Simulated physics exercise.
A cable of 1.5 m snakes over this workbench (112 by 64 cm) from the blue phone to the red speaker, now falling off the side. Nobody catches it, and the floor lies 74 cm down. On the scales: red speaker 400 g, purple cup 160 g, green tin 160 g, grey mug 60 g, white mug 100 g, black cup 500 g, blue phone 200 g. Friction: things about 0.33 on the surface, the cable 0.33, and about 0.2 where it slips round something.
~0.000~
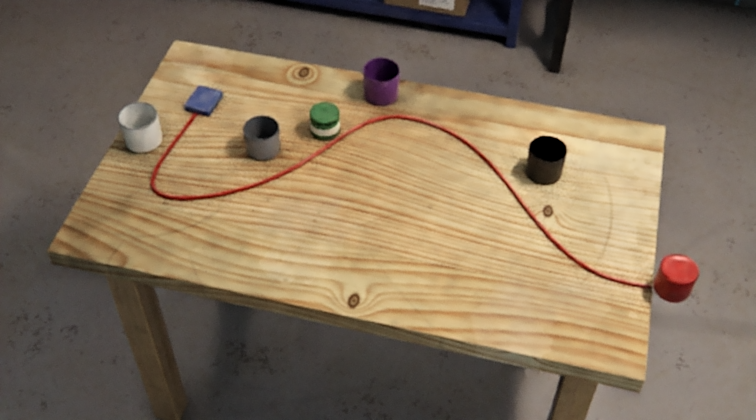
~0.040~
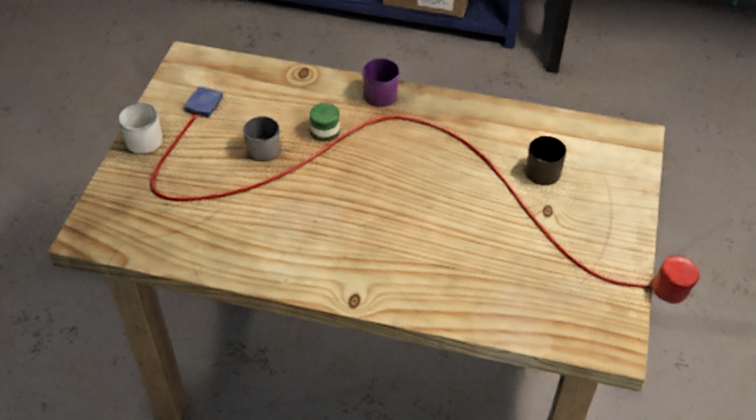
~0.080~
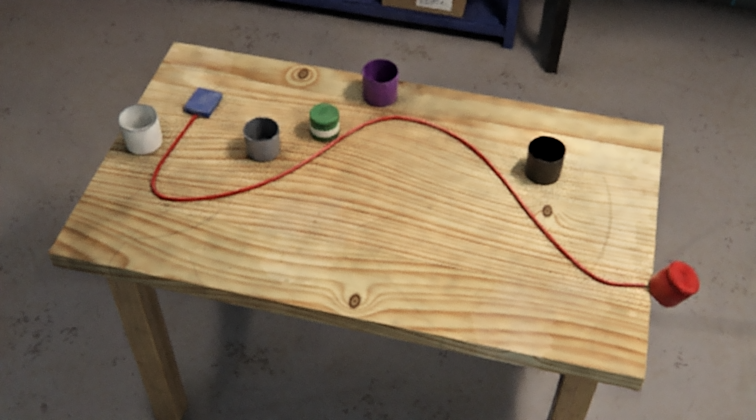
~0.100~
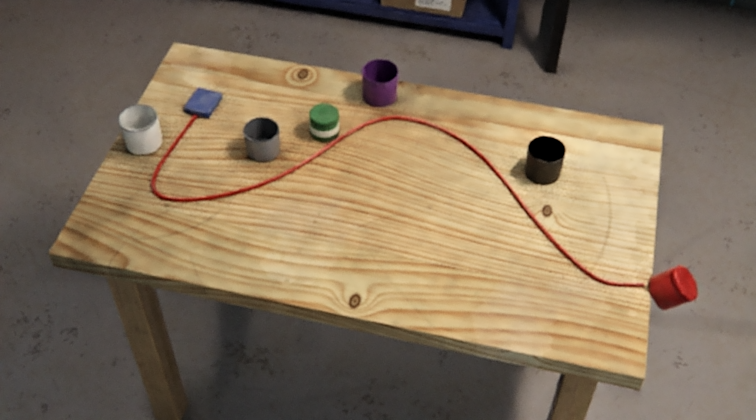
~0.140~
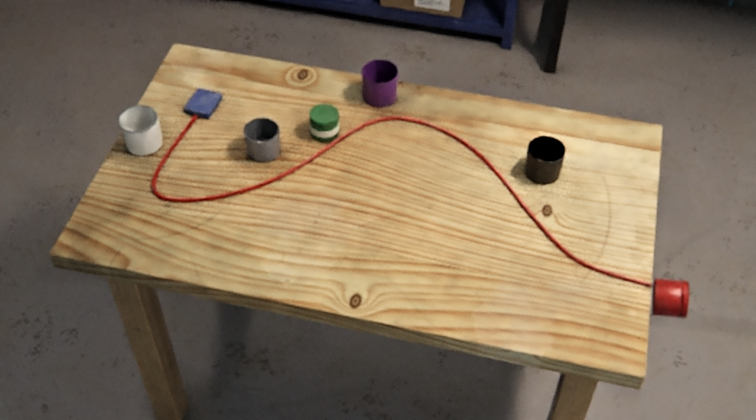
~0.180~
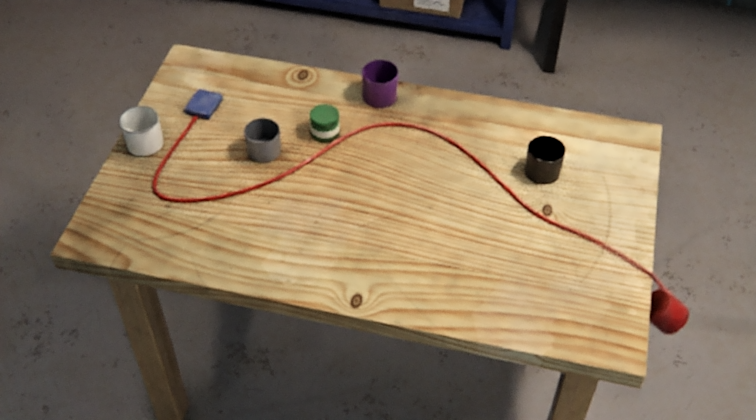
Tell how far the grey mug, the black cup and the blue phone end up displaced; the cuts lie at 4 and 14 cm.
The grey mug ends far away, the black cup hardly moves, the blue phone reaches the top band.
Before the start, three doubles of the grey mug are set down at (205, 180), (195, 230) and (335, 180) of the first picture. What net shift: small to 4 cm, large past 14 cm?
In turn: Large, small, large.
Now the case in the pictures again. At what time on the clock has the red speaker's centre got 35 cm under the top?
That is: 0.34 s.
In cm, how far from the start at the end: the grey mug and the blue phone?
About: Grey mug off the top, blue phone 70 cm.
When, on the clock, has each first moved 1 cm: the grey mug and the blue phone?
About: Grey mug 0.40 s, blue phone 0.42 s.
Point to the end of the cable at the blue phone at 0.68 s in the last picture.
Around (360, 189).
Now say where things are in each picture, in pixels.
In the first frame, shows, grey mug (261, 128); black cup (548, 149); blue phone (203, 98); cable runs through (577, 261) (490, 164) (370, 122) (258, 184) (159, 164).
In the second frame, shows, red speaker (680, 270); cable runs through (575, 261) (369, 122) (159, 166).
In the third frame, shows, red speaker (674, 284); cable runs through (574, 261) (369, 123) (159, 166).
In the fourth frame, shows, red speaker (673, 288); cable runs through (574, 261) (369, 123) (159, 167).
In the fifth frame, shows, red speaker (670, 299); cable runs through (577, 260) (369, 123) (160, 167).
In the sixth frame, shows, grey mug (262, 130); black cup (547, 149); blue phone (203, 101); cable runs through (610, 249) (493, 175) (373, 126) (260, 185) (160, 168).
After 0.4 s, the cable's tail end at (232, 121); grey mug 4 cm off its start, blue phone 4 cm off its start, red speaker over the edge.
After 0.7 s, the cable's tail end at (360, 189); blue phone 43 cm off its start, grey mug 34 cm off its start, red speaker over the edge.
After 0.9 s, the cable's tail end at (448, 246); blue phone 67 cm off its start at (453, 258), grey mug over the edge, red speaker over the edge.
After 1.2 s, the cable's tail end at (473, 257); blue phone 72 cm off its start, grey mug over the edge, red speaker over the edge.
After 2.4 s, the cable's tail end at (473, 257); blue phone 72 cm off its start at (473, 269), grey mug over the edge, black cup 0 cm off its start at (547, 149), red speaker over the edge.
